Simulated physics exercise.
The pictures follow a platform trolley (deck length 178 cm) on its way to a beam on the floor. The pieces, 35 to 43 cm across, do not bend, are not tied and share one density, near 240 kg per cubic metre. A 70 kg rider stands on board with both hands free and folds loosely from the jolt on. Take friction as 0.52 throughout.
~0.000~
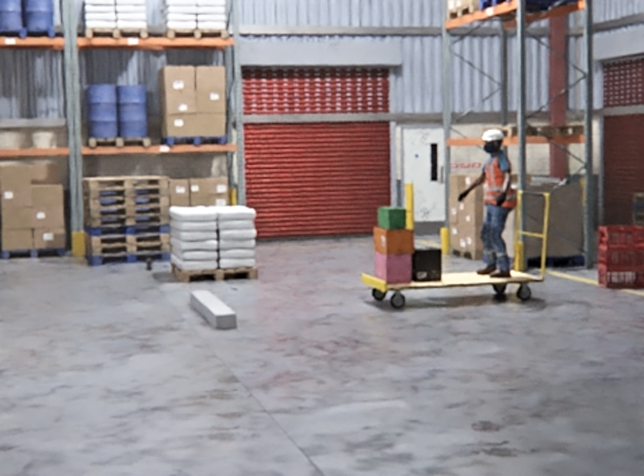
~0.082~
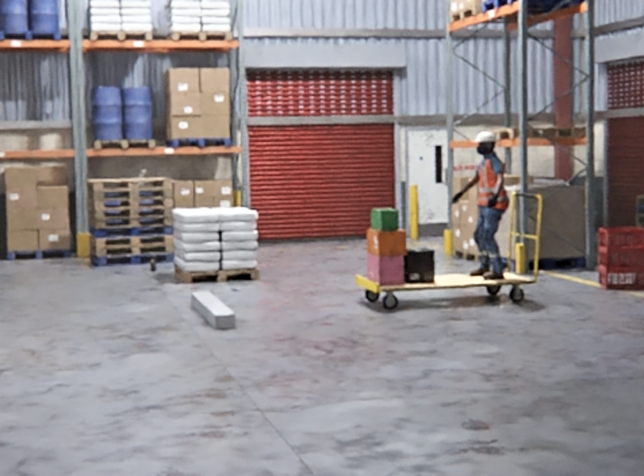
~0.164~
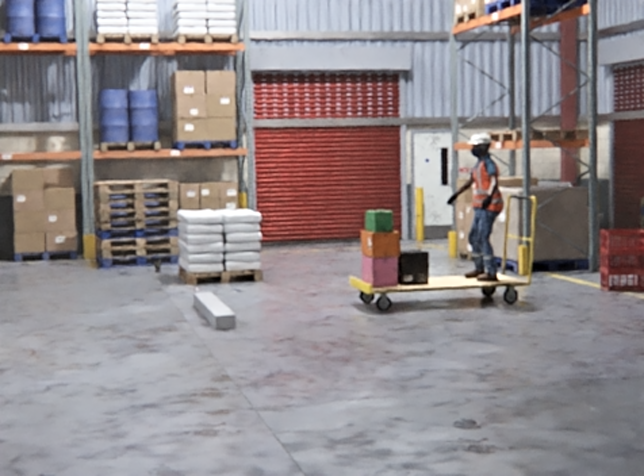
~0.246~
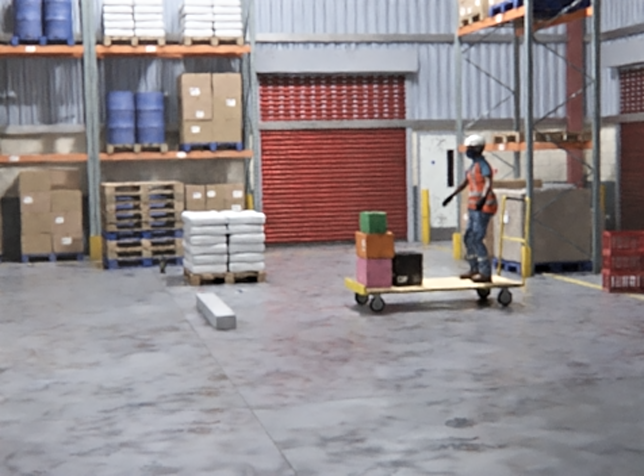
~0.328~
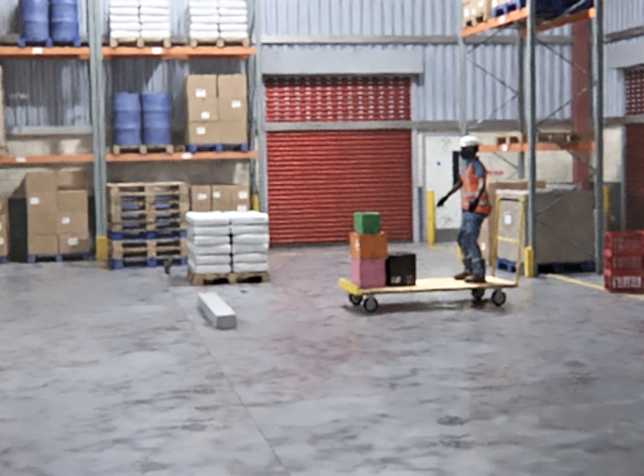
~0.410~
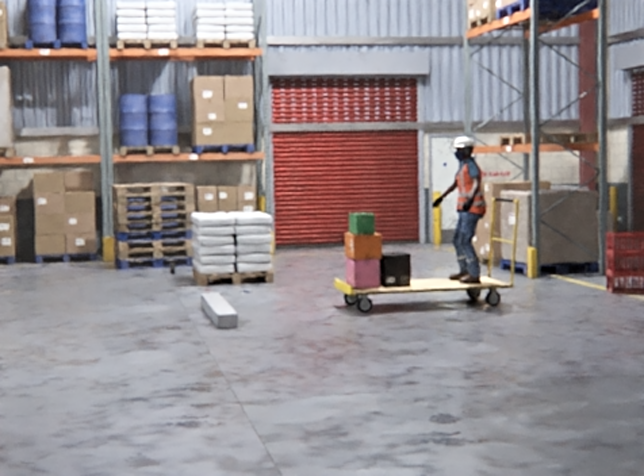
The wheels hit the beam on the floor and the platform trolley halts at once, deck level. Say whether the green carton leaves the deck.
The green carton keeps its place on the deck at this speed.
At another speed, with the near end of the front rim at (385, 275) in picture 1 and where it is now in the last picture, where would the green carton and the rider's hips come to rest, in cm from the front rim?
Then green 60 past, hips 120 behind.
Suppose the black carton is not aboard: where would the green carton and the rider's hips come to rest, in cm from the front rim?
In that case green 20 behind, hips 120 behind.
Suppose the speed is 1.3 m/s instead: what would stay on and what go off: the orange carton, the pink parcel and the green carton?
In that case orange off, pink on, green off.
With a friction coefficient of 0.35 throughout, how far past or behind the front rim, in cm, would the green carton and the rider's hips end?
In that case green 10 behind, hips 120 behind.
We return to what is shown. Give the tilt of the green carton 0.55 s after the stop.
About 0°.
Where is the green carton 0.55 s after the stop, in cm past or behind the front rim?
About 15 cm behind the rim.
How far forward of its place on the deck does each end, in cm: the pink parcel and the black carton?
Forward: Pink 5, black 10.
The wheels strike at 1.83 s.
After 2.08 s the green carton is 9 cm behind the rim, tilted 10°, near (225, 227) in the last picture's view.
After 2.38 s the green carton is 16 cm behind the rim, tilted 0°, near (232, 228) in the last picture's view.
After 2.83 s the green carton is 23 cm behind the rim, tilted 0°, near (238, 228) in the last picture's view.
At rest, 3.0 s, nothing is past the rim; behind it, green carton, pink parcel, black carton, orange carton and the rider's hips.
